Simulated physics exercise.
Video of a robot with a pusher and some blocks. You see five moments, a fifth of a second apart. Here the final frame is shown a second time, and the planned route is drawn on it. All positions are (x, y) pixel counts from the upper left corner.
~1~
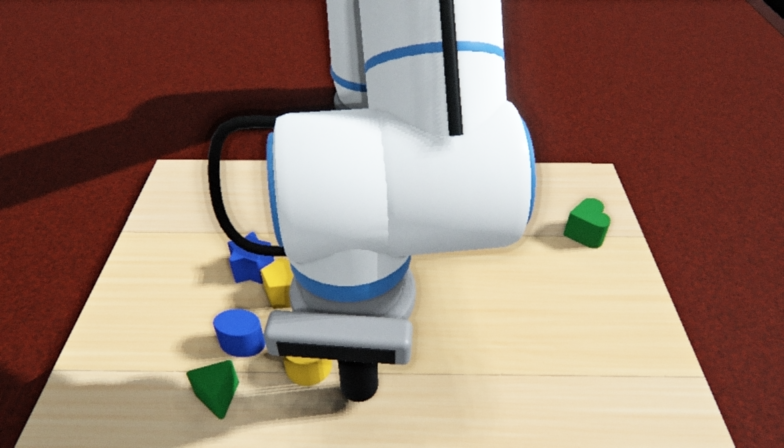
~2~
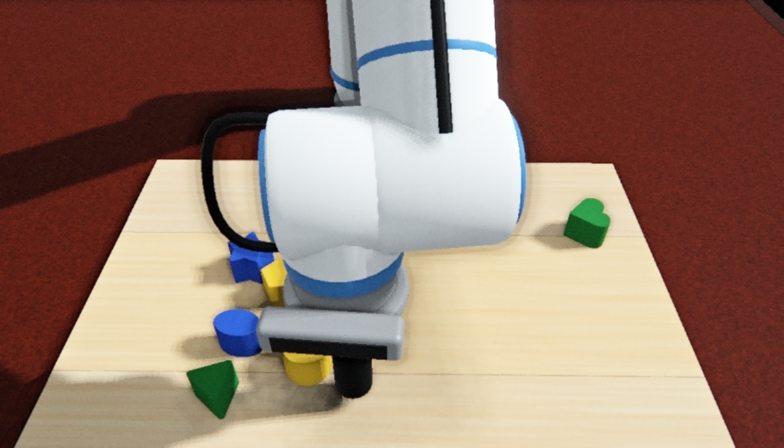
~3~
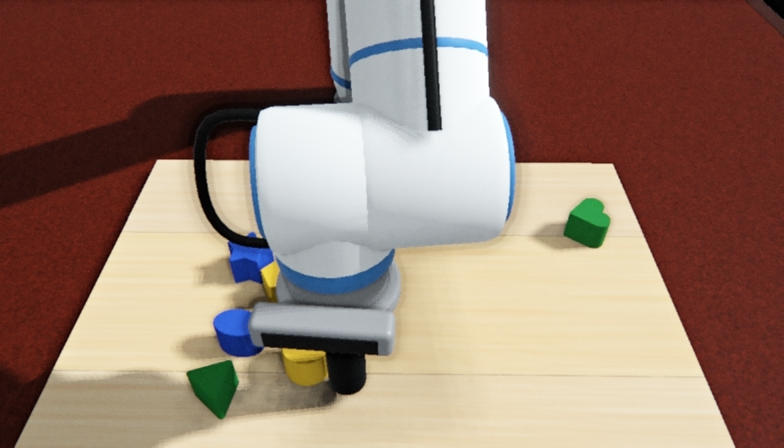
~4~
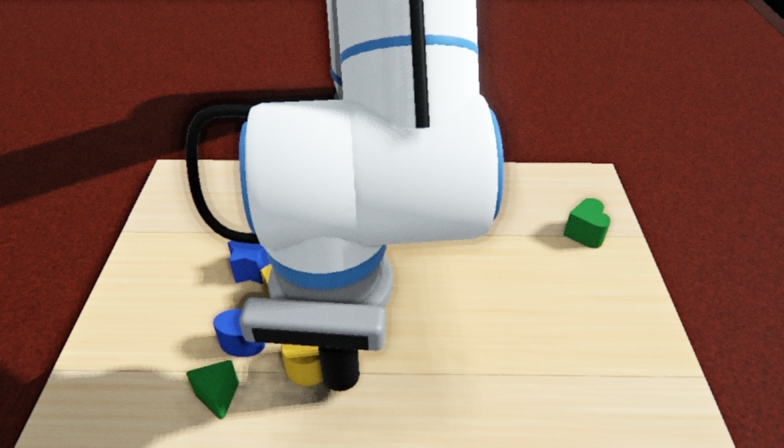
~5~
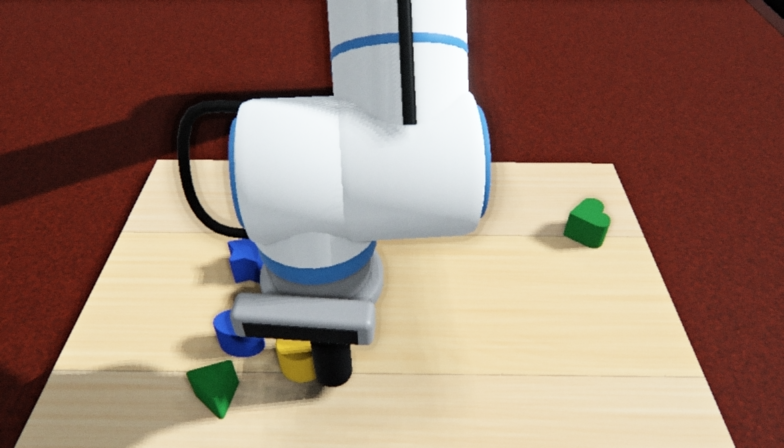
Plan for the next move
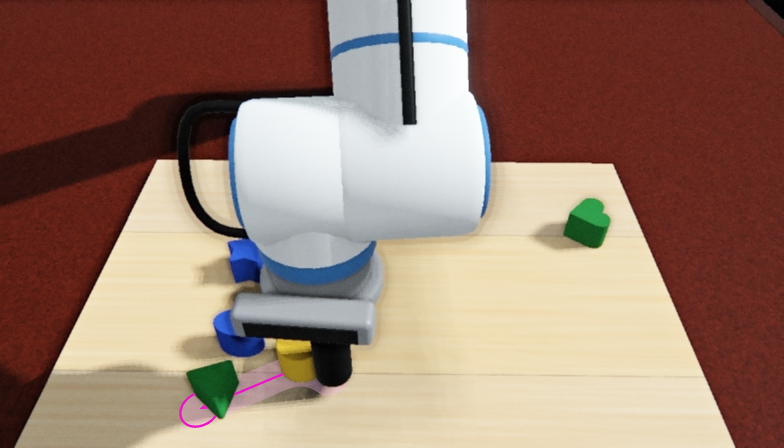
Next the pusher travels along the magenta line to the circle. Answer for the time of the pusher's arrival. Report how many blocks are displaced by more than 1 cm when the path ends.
I expect three or more blocks to move.
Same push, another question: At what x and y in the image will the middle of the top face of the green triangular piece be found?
By then it is at (154, 393).
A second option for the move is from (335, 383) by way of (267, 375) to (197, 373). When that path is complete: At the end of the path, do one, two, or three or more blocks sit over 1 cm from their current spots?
The number is three or more.
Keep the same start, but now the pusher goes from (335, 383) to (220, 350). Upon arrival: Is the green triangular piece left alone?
Yes, I think so.
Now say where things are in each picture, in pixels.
Pusher's lower end at (359, 386); green triangular piece at (210, 376); blue oval block at (236, 322); yellow pentagon at (281, 272); yellow circular block hidden, in the first picture.
Pusher at (354, 383); blocks still, in the second picture.
Pusher at (348, 379); blocks still, in the third picture.
Pusher at (341, 375); blocks still, in the fourth picture.
Pusher at (334, 371); green triangular piece at (210, 376); blue oval block partly hidden; yellow pentagon hidden; yellow circular block at (300, 340), in the fifth picture.
Drawn move, from (335, 383) by way of (293, 371) and (248, 389) to (200, 409).
On the path given first. One third of the way, pusher at (290, 360); blue oval block at (223, 316), turned 30° anticlockwise; yellow circular block at (267, 322).
Two thirds of the way, pusher at (243, 378); green triangular piece at (204, 377), turned 15° anticlockwise; blue oval block at (222, 314), turned 35° anticlockwise; yellow circular block at (264, 321).
At the end, pusher at (195, 398); green triangular piece at (154, 393), turned 15° anticlockwise; blue oval block at (222, 314), turned 35° anticlockwise; yellow pentagon still; yellow circular block at (264, 321).
